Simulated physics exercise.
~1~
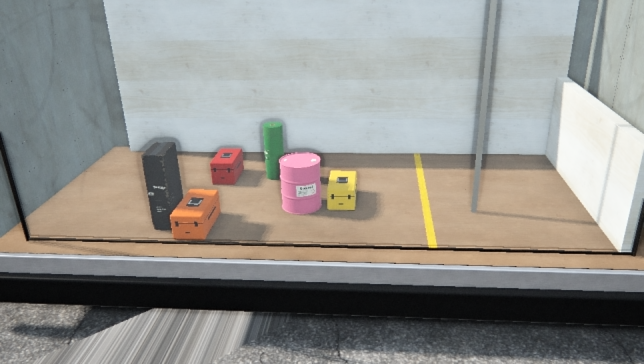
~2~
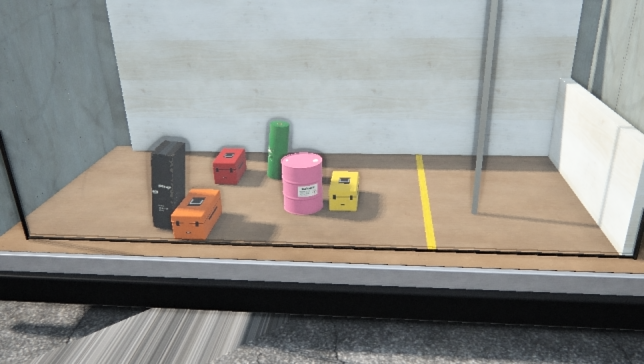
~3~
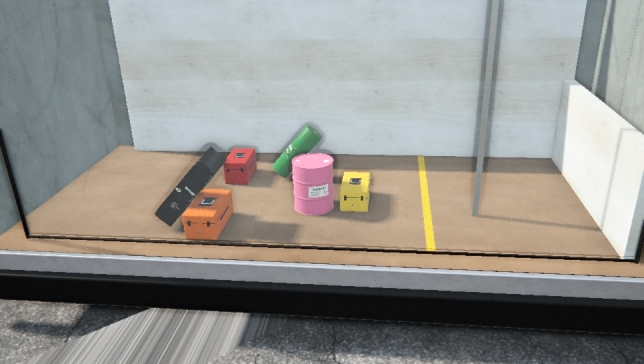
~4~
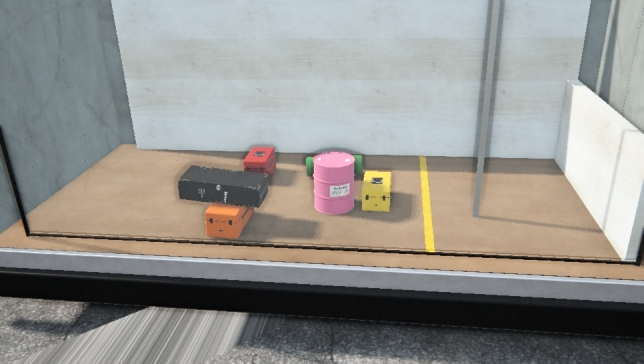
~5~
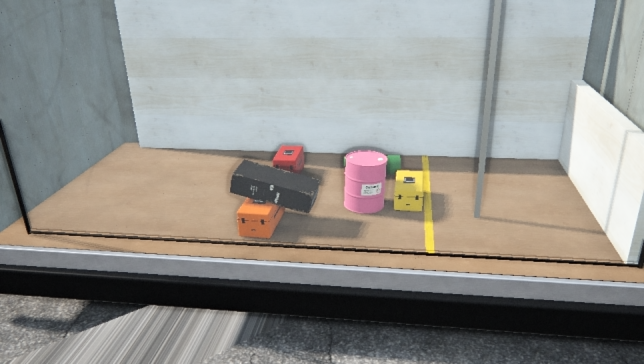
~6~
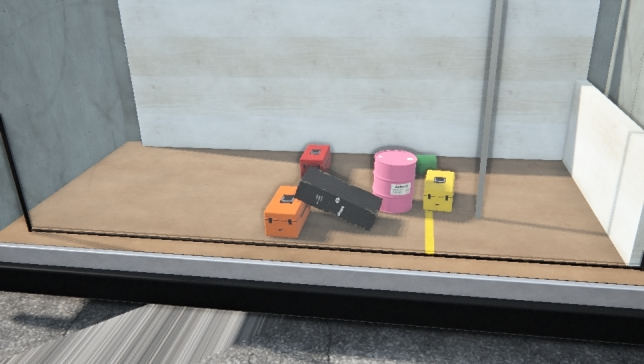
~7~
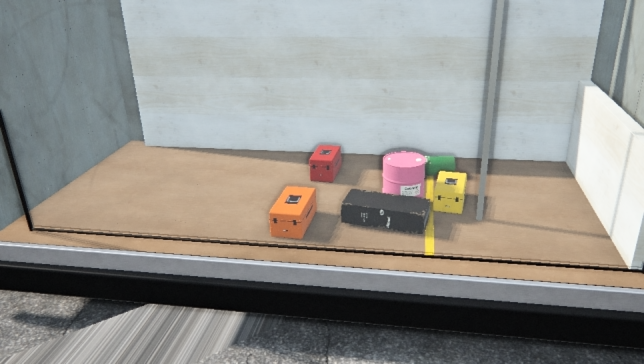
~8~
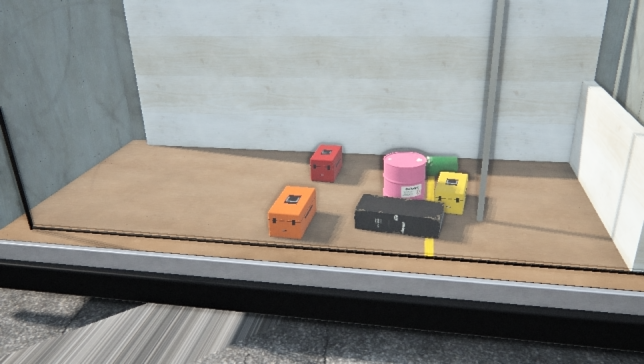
Black tall box and green roll toppling as loose cargo slides right, the yellow toolbox crossing the yellow line before everything settles.
